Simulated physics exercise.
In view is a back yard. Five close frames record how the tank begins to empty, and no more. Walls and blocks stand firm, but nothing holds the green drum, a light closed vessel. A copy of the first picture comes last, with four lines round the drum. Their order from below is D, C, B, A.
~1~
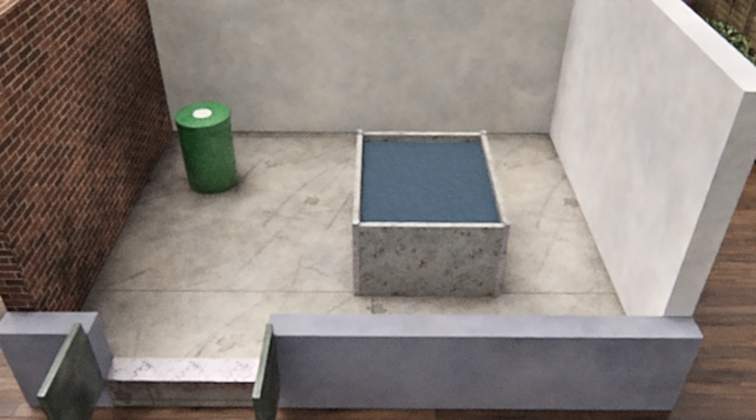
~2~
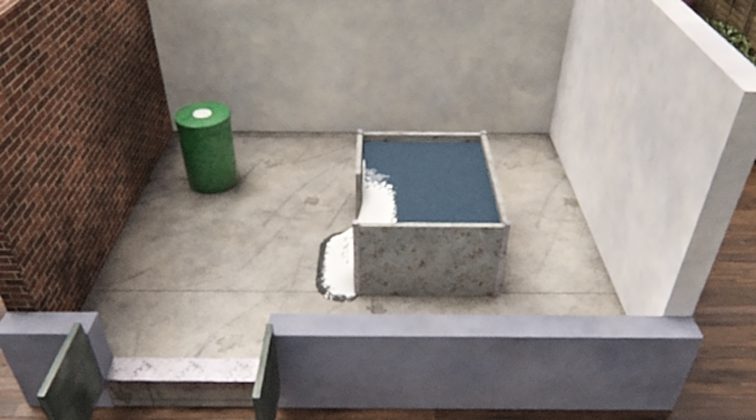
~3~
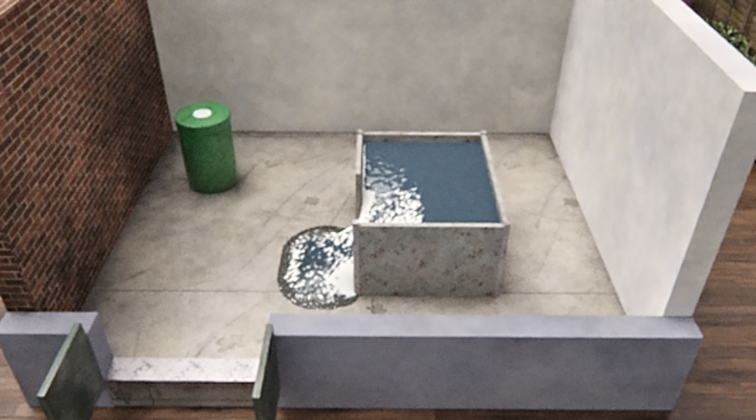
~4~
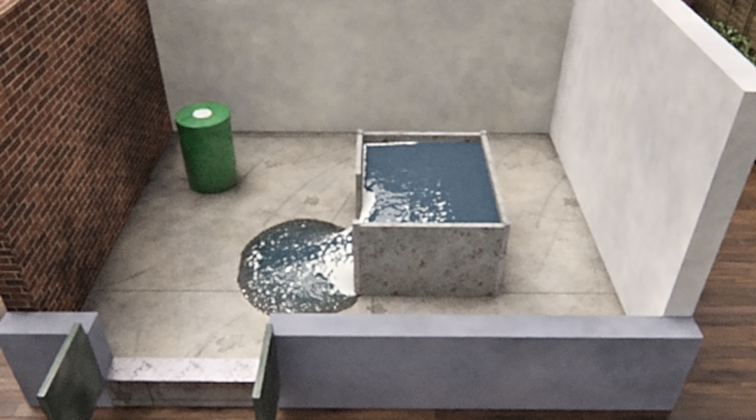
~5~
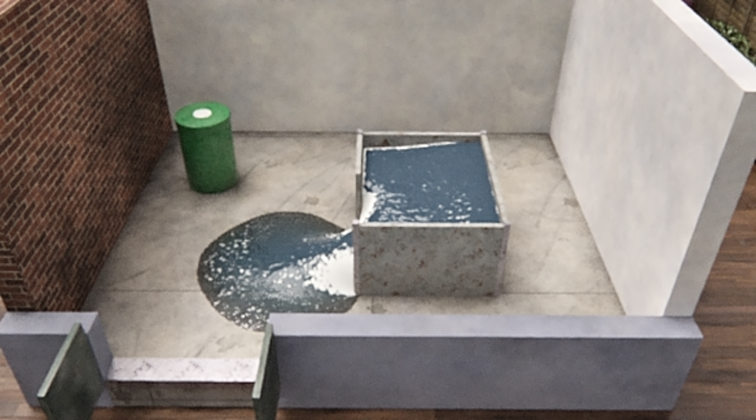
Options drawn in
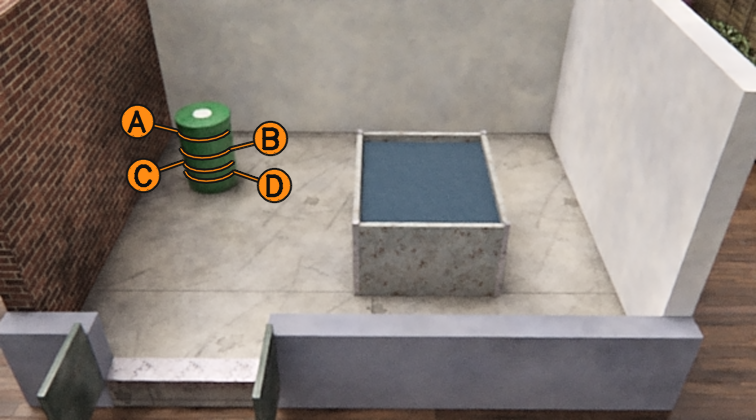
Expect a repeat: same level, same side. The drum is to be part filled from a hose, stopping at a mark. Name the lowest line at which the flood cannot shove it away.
Go for D.
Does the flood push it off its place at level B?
No.
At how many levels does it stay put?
All of them.
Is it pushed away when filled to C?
No, not at all.
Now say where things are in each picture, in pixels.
The first picture shows lid of the green drum at (202, 114); tank full, its middle at (426, 181); open gate at (185, 317).
In the second picture, 2 % of the ground under water, its edge towards the drum at (329, 245).
In the third picture, 4 % of the ground under water, its edge towards the drum at (298, 240).
In the fourth picture, 8 % of the ground under water, its edge towards the drum at (269, 233).
The fifth picture shows lid of the green drum at (202, 114); 12 % of the ground under water, its edge towards the drum at (247, 225).
In orange, A at (198, 140); B at (202, 157); C at (204, 171); D at (206, 181); from the bottom up D, C, B, A.
Choosing A, it does not move.
Choosing B, it does not move.
Choosing C, it does not move.
Choosing D, it does not move.
